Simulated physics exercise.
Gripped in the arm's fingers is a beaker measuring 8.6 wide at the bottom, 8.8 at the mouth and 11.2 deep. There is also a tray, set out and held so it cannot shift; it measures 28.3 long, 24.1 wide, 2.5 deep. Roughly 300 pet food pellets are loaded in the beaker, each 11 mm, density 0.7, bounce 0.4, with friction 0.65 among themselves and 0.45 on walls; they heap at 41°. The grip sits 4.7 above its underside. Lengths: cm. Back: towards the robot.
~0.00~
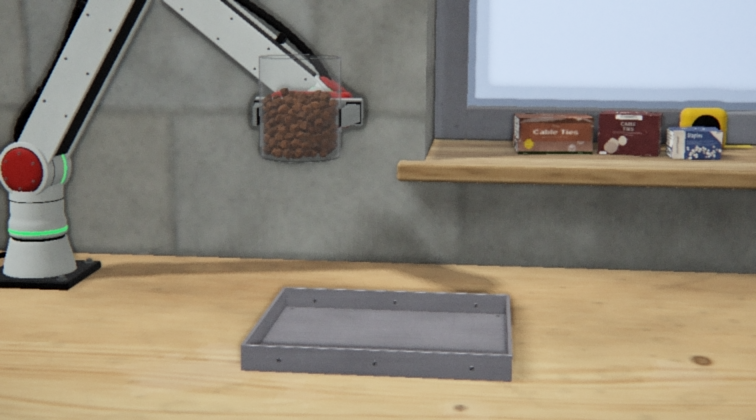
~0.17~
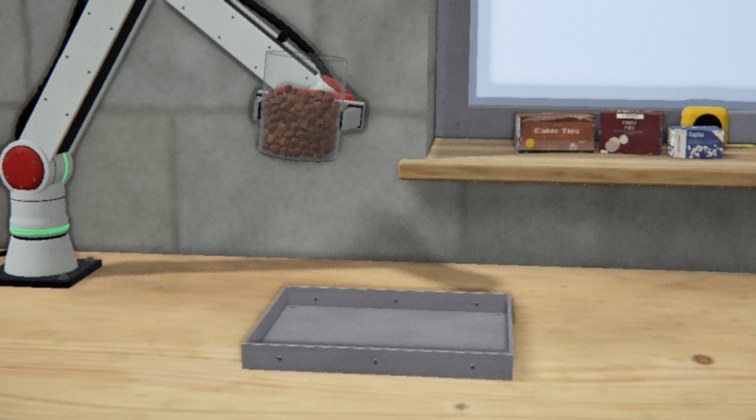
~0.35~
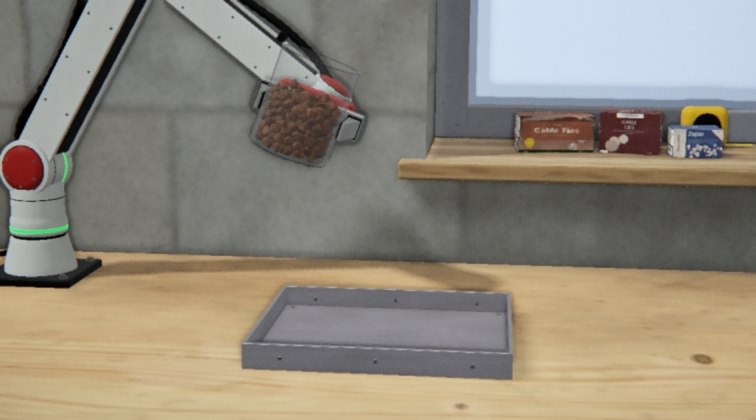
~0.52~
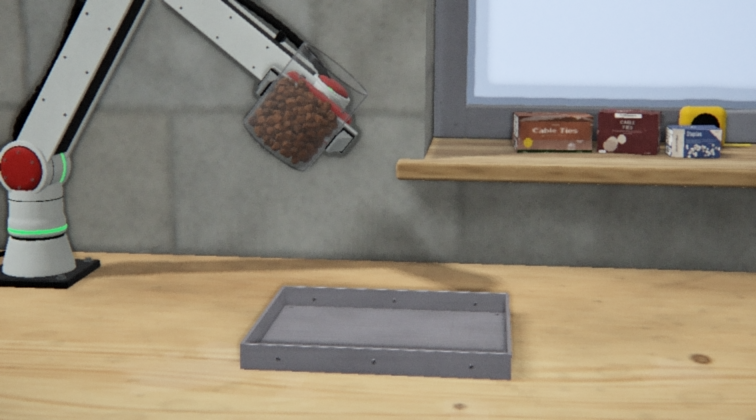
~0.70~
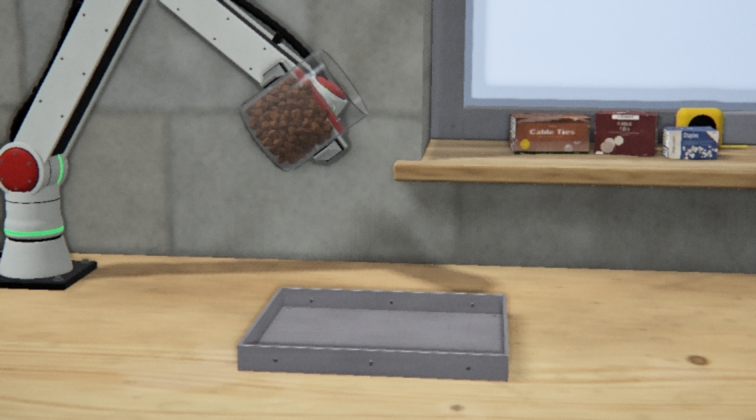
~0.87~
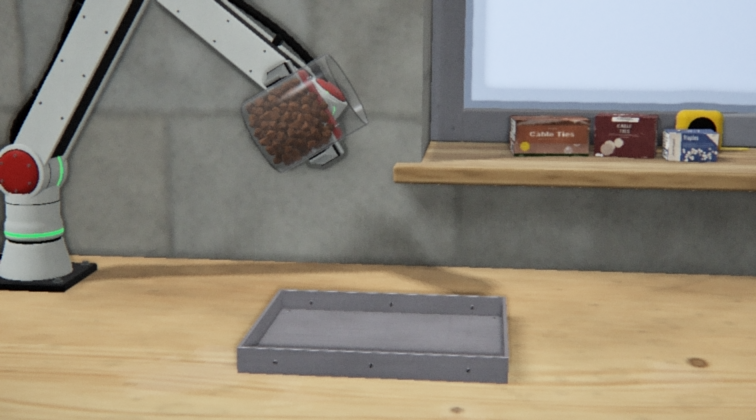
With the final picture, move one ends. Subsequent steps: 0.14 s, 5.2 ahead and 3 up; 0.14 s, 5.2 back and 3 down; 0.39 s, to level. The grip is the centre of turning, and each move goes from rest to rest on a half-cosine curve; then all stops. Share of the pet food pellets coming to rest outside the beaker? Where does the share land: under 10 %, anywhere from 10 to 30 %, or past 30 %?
It lands anywhere from 10 to 30 %.
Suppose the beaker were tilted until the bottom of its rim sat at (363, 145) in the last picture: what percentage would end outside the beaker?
The share is around 50 %.
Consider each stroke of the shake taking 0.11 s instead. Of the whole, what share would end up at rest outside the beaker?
In that case around 40 per cent.
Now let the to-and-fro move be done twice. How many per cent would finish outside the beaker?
About 25 %.
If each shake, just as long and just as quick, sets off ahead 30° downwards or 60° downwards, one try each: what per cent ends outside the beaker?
About 0 and 0 per cent.
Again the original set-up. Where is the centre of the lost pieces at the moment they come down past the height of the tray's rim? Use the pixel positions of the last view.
About at (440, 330).
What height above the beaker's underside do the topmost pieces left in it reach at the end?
Around 8.5 centimetres above the underside.
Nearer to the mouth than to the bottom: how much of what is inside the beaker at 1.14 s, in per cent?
50 %.
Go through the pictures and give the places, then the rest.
The first picture shows beaker middle at (300, 108), level; upper third of the load around (302, 106), from x 265 to 335, top at y 90; 296 in the beaker.
The second picture shows beaker middle at (302, 107), tilted 6° forward; upper third of the load around (300, 105), from x 265 to 335, top at y 90.
The third picture shows beaker middle at (304, 107), tilted 20° forward; upper third of the load around (296, 105), from x 260 to 335, top at y 85.
The fourth picture shows beaker middle at (305, 109), tilted 39° forward; upper third of the load around (291, 104), from x 255 to 335, top at y 80.
The fifth picture shows beaker middle at (303, 112), tilted 53° forward; upper third of the load around (289, 104), from x 250 to 330, top at y 80.
The sixth picture shows beaker middle at (304, 114), tilted 59° forward; upper third of the load around (288, 105), from x 250 to 330, top at y 80; 296 in the beaker.
By 1.14 s, tilted 59° forward, highest piece 30 above the table; 264 in the beaker, 32 in flight or on a rim.
By 1.41 s, tilted 16° forward, highest piece 32 above the table; 251 in the beaker, 43 in the tray, 2 in flight or on a rim.
By 1.74 s, level, highest piece 30 above the table; 251 in the beaker, 43 in the tray, 2 on the table or floor.
By 2.79 s, level, highest piece 30 above the table; 251 in the beaker, 43 in the tray, 2 on the table or floor.
Final count, 251 in the beaker, 43 in the tray, 2 on the table or floor. That is 15 % outside the beaker.
